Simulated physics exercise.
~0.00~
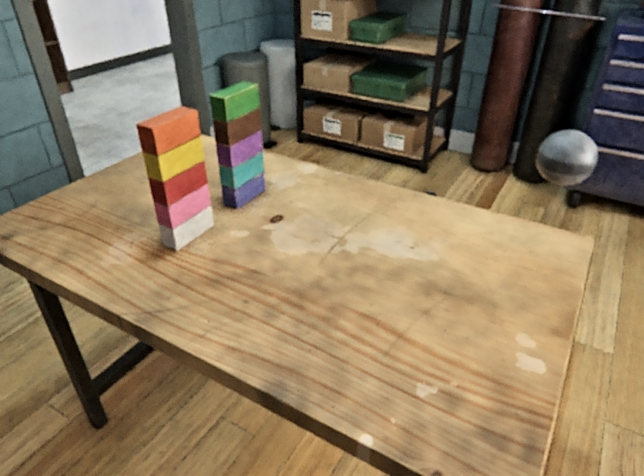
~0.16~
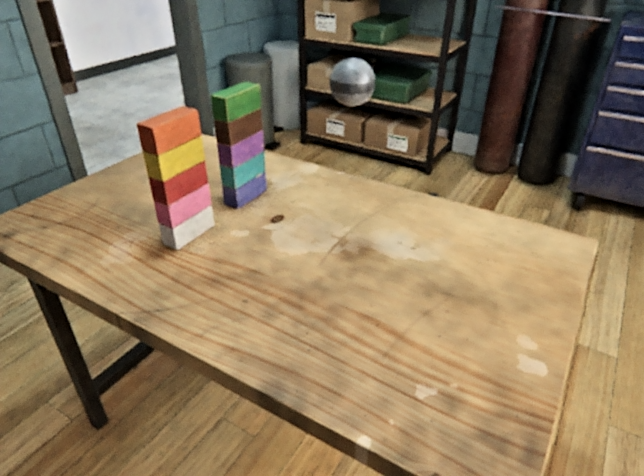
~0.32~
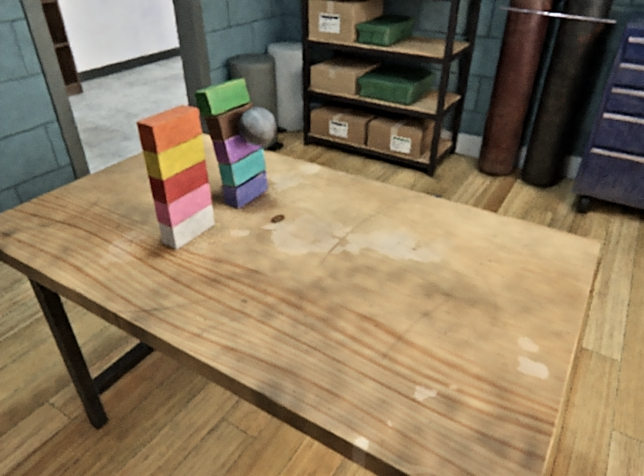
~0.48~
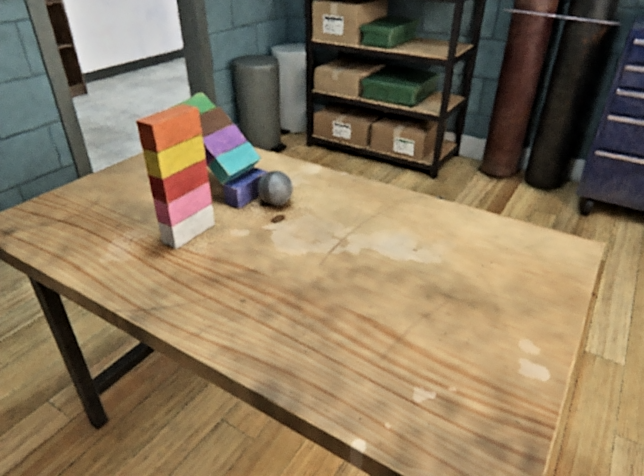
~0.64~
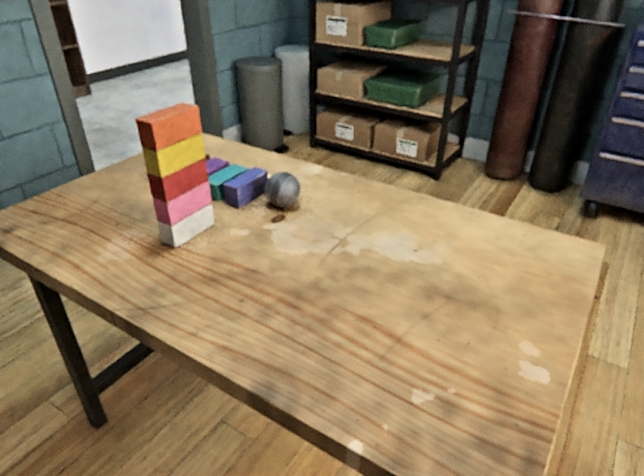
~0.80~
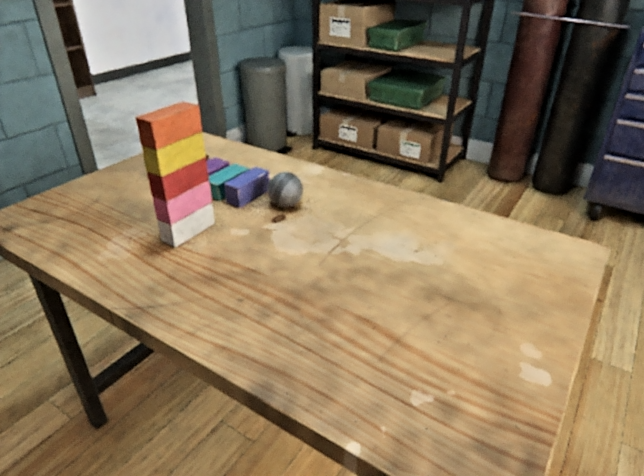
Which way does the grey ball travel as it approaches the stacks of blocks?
The grey ball travels to the left, toward the rear stack.
